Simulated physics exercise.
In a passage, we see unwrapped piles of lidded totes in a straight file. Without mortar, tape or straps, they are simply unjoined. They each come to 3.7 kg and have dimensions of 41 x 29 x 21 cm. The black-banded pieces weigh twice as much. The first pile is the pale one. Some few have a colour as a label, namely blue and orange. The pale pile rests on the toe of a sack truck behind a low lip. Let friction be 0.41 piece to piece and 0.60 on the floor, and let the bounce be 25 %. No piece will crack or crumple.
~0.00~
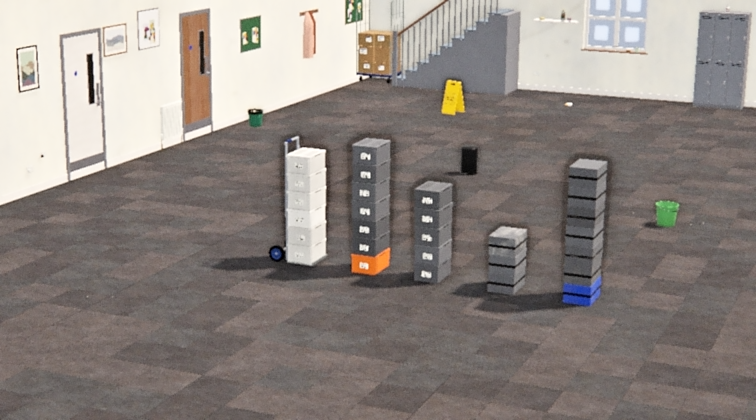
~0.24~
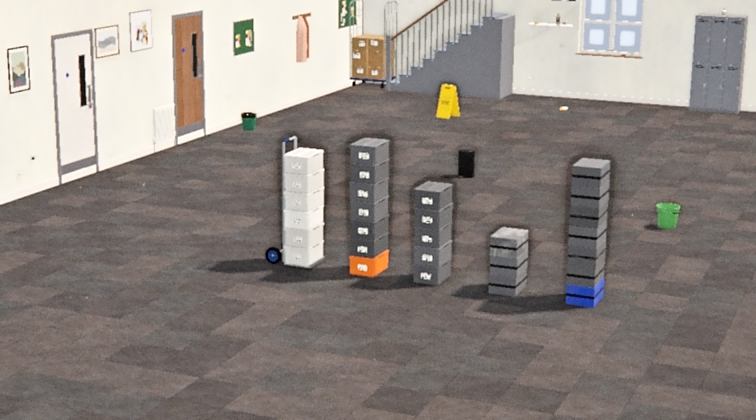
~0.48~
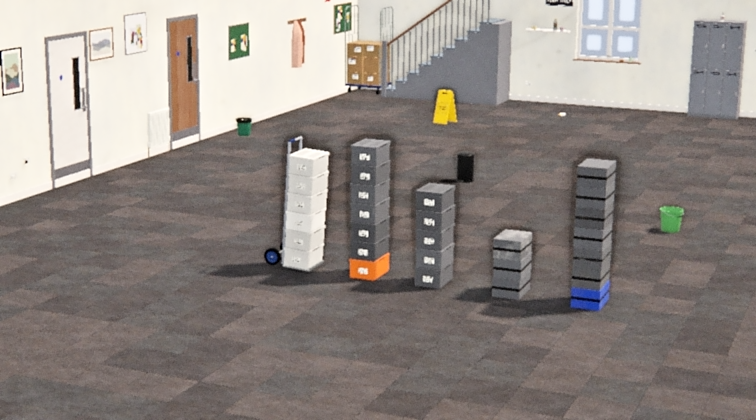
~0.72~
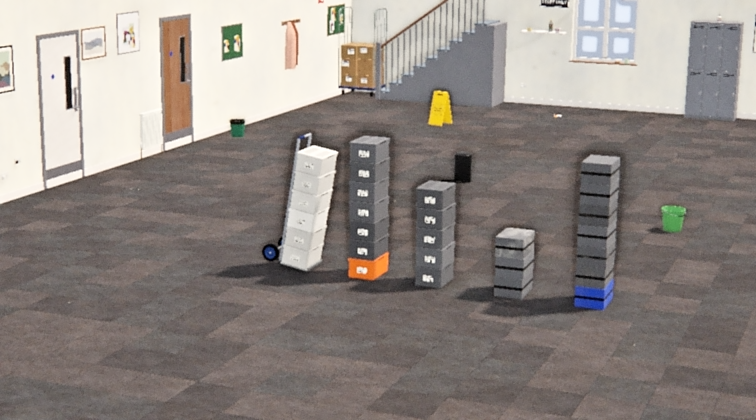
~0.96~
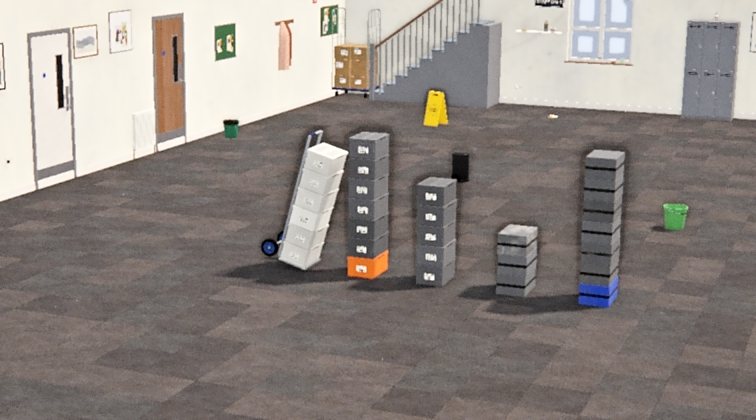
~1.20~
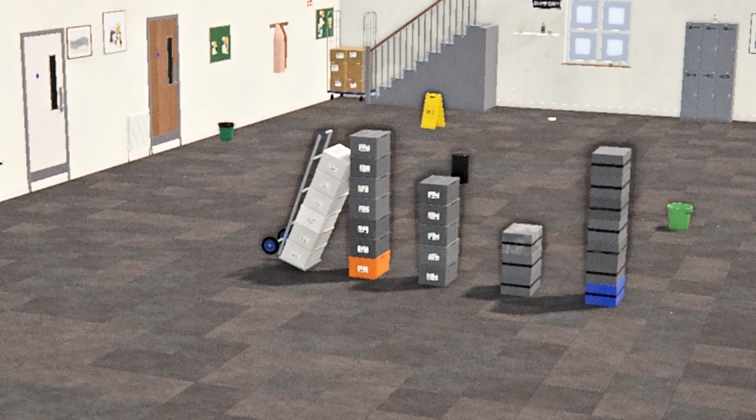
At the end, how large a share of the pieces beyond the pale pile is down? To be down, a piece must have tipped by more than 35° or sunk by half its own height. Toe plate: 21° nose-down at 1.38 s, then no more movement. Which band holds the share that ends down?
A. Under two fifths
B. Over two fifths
Over two fifths (B).
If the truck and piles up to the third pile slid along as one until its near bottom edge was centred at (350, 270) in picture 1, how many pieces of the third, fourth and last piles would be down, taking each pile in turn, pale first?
Third 5, fourth 0, last 0.
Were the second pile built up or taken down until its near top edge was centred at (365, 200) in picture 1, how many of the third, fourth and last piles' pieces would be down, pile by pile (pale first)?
Counts down - third: 5; fourth: 2; last: 0.
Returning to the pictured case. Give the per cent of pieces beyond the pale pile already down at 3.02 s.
55 percent by then.
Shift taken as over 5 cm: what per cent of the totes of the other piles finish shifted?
Shifted: 65 per cent.
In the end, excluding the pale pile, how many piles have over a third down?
Counted up, you get 3.
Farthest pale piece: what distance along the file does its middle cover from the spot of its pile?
About 120 cm.
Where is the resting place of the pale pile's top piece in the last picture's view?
Near (406, 224).
After 2.36 s, 6 of the pale pile down; none of the 22 other totes down, 8 disturbed; orange tote leaning 22°.
After 3.02 s, 6 of the pale pile down; 12 of the 22 other totes down; orange tote leaning 53°.
At rest (4.4 s), 6 of the pale pile down; 14 of the 22 other totes down; orange tote leaning 53°; blue tote unmoved. That is 64 per cent. As the last picture would show them, middles, orange tote near (383, 258), blue tote near (606, 290).
